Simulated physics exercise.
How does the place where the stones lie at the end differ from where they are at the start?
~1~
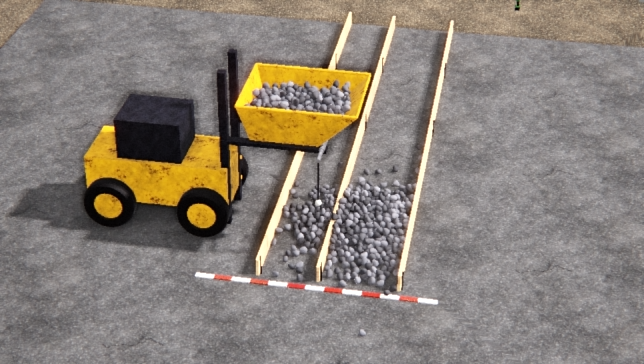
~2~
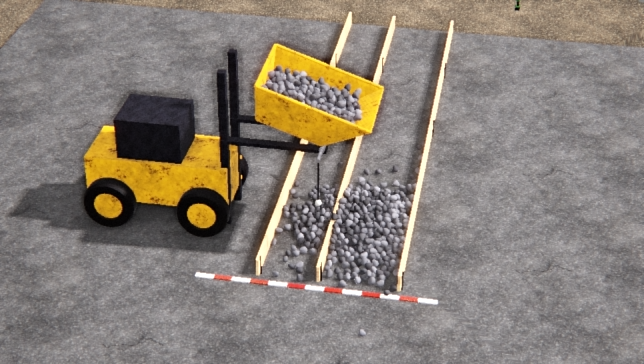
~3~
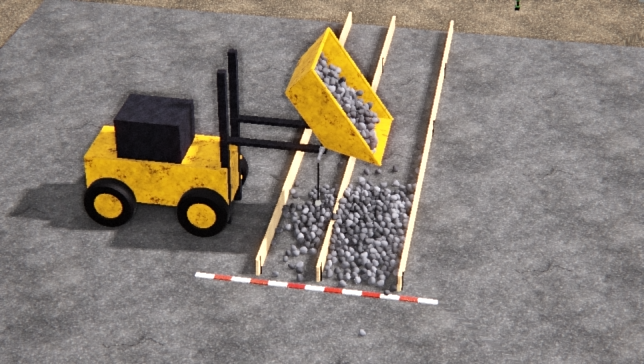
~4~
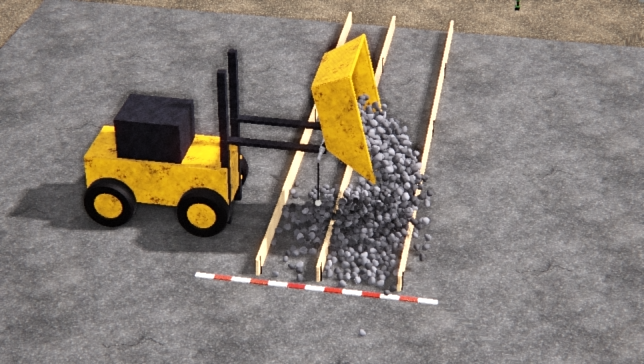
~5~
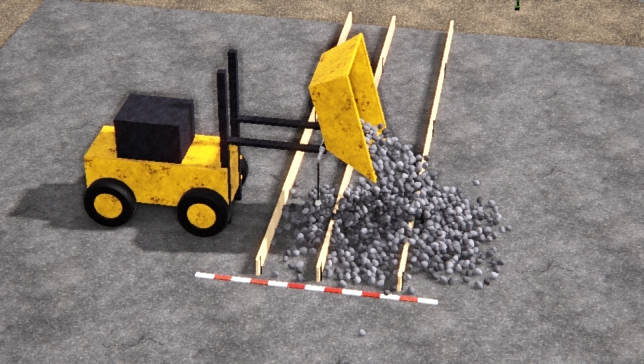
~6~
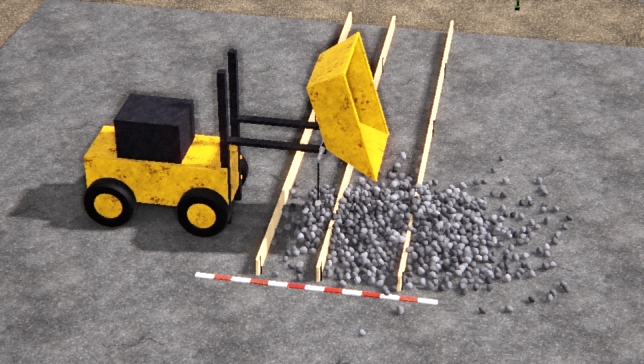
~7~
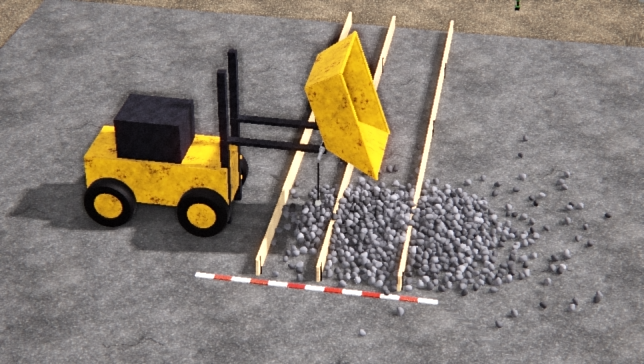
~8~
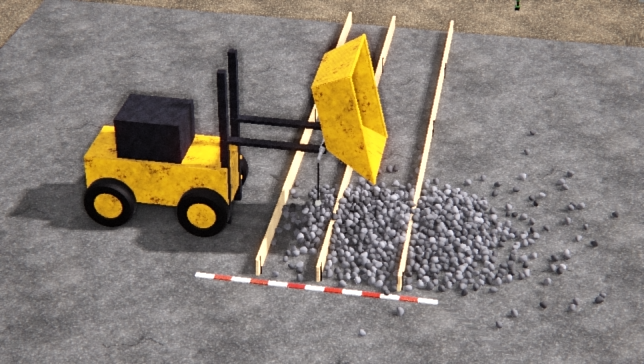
At the start the stones are in the raised skip and between the boards, but at the end they lie further to the right as a whole. The skip is empty, and the heap on the ground reaches well past the right-hand board, with loose stones scattered beyond it.
